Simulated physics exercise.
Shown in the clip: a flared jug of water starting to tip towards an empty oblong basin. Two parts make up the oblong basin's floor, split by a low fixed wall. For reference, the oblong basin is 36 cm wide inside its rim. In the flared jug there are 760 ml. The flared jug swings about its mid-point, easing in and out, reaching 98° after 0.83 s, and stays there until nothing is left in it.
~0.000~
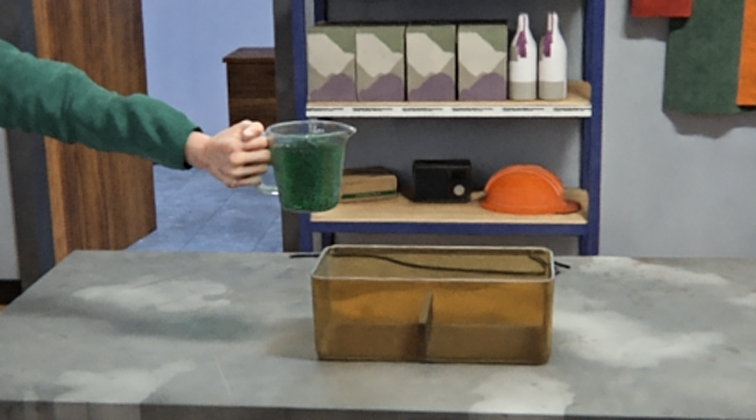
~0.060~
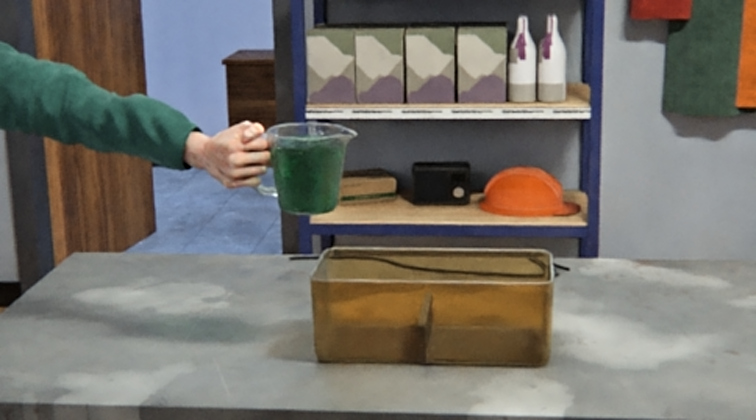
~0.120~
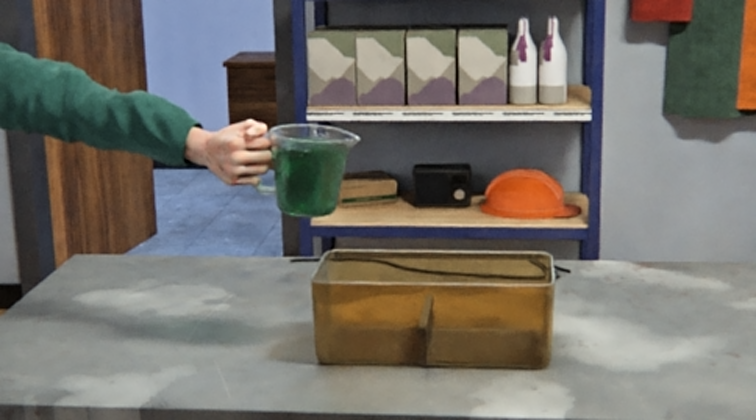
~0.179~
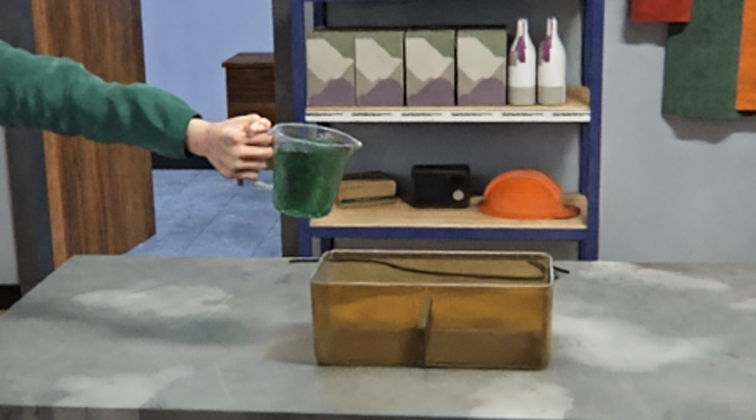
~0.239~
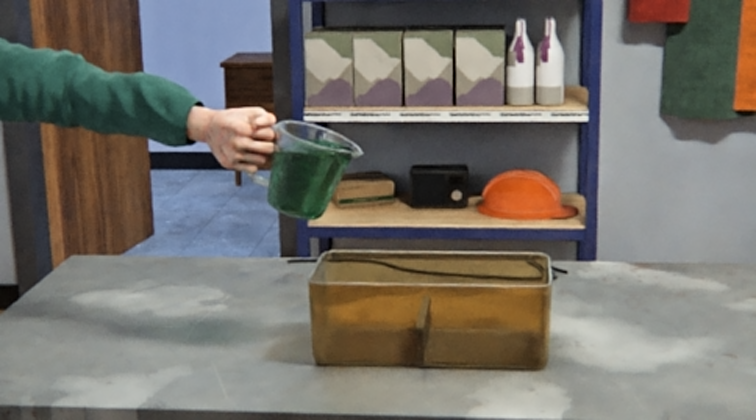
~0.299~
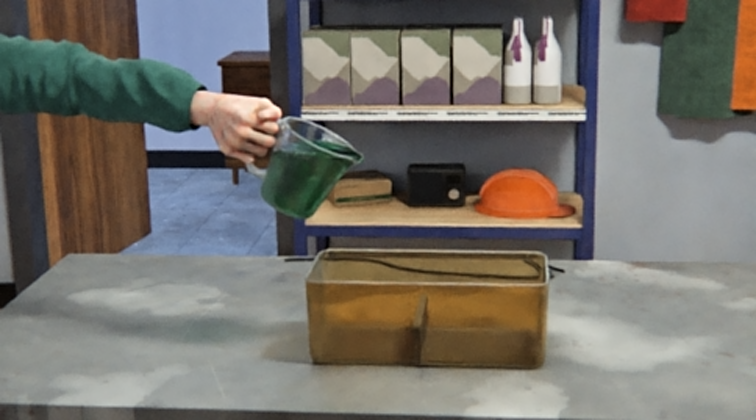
A hand in a green sleeve tilting a glass jug of green liquid rightward above a divided amber basin on a grey table.
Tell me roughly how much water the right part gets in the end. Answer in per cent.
It gets about 8 per cent.
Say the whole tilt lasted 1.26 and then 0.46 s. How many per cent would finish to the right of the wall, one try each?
15 then 5 %.
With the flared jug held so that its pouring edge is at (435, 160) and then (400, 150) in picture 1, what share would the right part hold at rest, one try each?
100 in a hundred, followed by 85 in a hundred.
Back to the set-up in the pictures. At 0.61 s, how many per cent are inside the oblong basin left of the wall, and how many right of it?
Some 14 per cent left and 3 right.
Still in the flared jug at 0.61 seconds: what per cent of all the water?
58 %.
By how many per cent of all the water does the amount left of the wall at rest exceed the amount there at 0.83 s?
Close to 26% of the whole.
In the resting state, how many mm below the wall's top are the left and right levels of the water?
Close to 30 mm left and close to 56 mm right.
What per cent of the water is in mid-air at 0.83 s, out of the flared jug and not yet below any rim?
I'd put it at about 16 per cent of the liquid.
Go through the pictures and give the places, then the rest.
It leans 0°; its right rim is at (356, 130); the water meets the walls at (272, 140) and (346, 140); the oblong basin's rim runs from (318, 262) to (552, 265); the wall's top is at (426, 307), in the first picture.
It leans 1°; its right rim is at (356, 133); the water meets the walls at (272, 142) and (346, 143), in the second picture.
It leans 5°; its right rim is at (360, 139); the water meets the walls at (275, 143) and (348, 146), in the third picture.
It leans 11°; its right rim is at (362, 145); the water meets the walls at (277, 143) and (351, 149), in the fourth picture.
It leans 19°; its right rim is at (363, 153); the water meets the walls at (278, 147) and (356, 150), in the fifth picture.
It leans 28°; its right rim is at (363, 161); the water meets the walls at (275, 150) and (358, 154); 1 per cent is over the edge, in the sixth picture.
After 0.61 s the tilt is 82° and 58 per cent is still to pour, 14 is left of the wall and 3 right of it.
After 0.83 s the tilt is 98° and 15 per cent is still to pour, 63 is left of the wall and 6 right of it.
After 1.07 s the tilt is 98° and 2 per cent is still to pour, 85 is left of the wall and 7 right of it.
After 1.33 s the tilt is 98° and 0 per cent is still to pour, 89 is left of the wall and 8 right of it.
In the end 89 per cent lies left of the wall, 8 right of it and 3 outside.
